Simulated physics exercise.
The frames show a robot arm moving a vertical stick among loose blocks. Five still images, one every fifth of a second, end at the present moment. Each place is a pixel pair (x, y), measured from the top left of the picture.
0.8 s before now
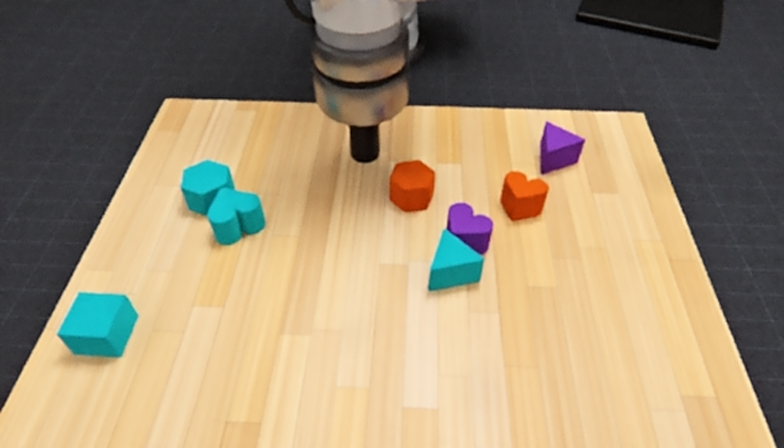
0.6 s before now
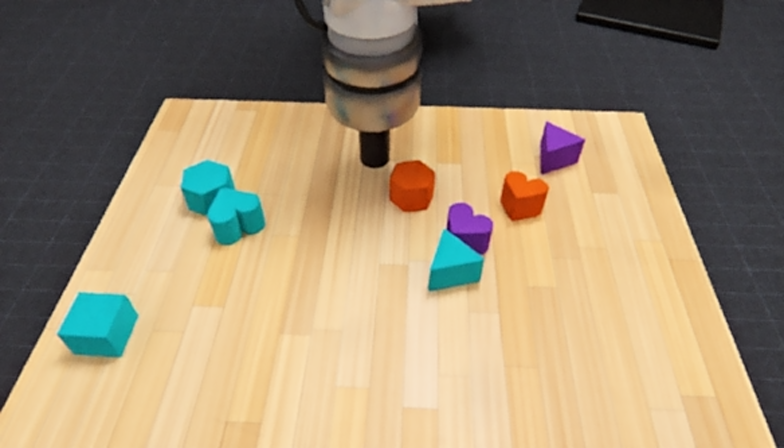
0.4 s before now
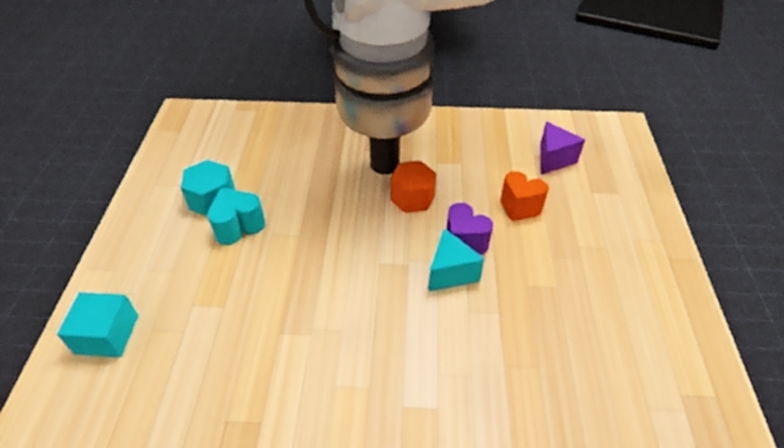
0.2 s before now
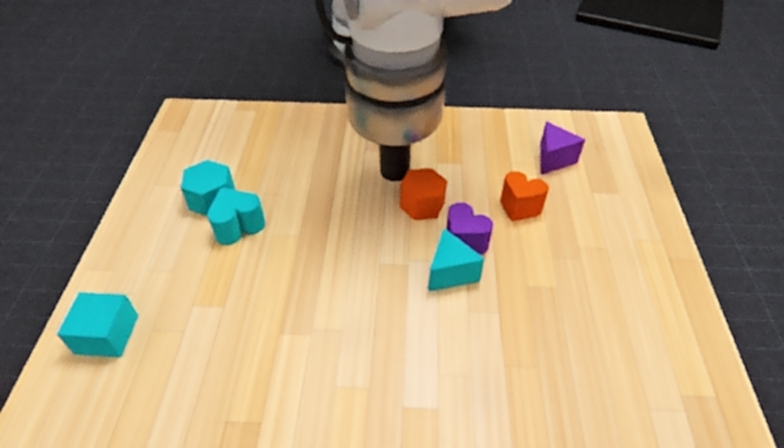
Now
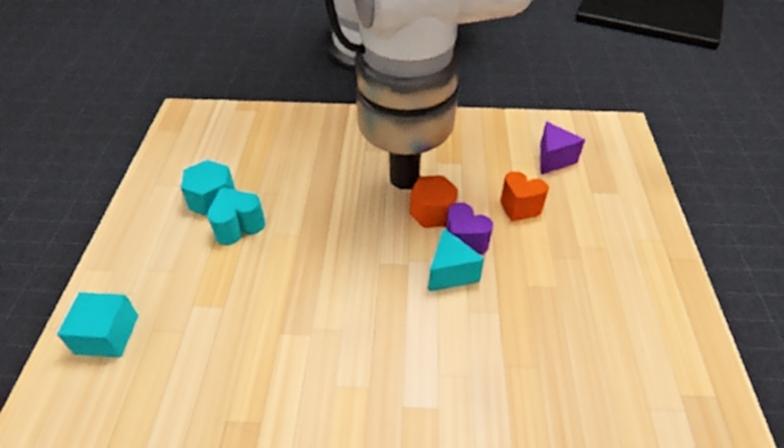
In the video, a robot arm moves its vertical black stick rightward and slightly toward the viewer across a wooden board of colored blocks, then pushes the orange hexagonal block a short way toward the purple heart-shaped block.
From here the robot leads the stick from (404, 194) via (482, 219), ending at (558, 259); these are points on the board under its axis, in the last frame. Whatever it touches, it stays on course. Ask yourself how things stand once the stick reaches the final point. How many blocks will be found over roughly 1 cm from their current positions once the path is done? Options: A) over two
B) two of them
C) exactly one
Correct choice: B.
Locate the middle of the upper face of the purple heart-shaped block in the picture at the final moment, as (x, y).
Top centre: (507, 266).
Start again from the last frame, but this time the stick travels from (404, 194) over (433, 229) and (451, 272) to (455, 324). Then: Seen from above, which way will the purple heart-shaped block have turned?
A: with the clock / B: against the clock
A - with the clock.
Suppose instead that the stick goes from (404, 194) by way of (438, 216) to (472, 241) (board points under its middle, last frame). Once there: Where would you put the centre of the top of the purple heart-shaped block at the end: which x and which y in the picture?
Roughly at (537, 276).
On the path given first. One third of the way, stick (457, 196); orange six-sided block (476, 214), turned 55° clockwise; purple heart-shaped block (500, 247), turned 20° anticlockwise.
Two thirds of the way, stick (512, 215); orange six-sided block (496, 232), turned 95° clockwise; purple heart-shaped block (507, 266), turned 40° anticlockwise; orange heart-shaped block (529, 185), turned 15° anticlockwise.
At the end, stick (564, 244); orange six-sided block (498, 232), turned 100° clockwise; turquoise triangle (452, 254), turned 15° clockwise; purple heart-shaped block (507, 266), turned 45° anticlockwise; orange heart-shaped block (530, 185), turned 20° anticlockwise.
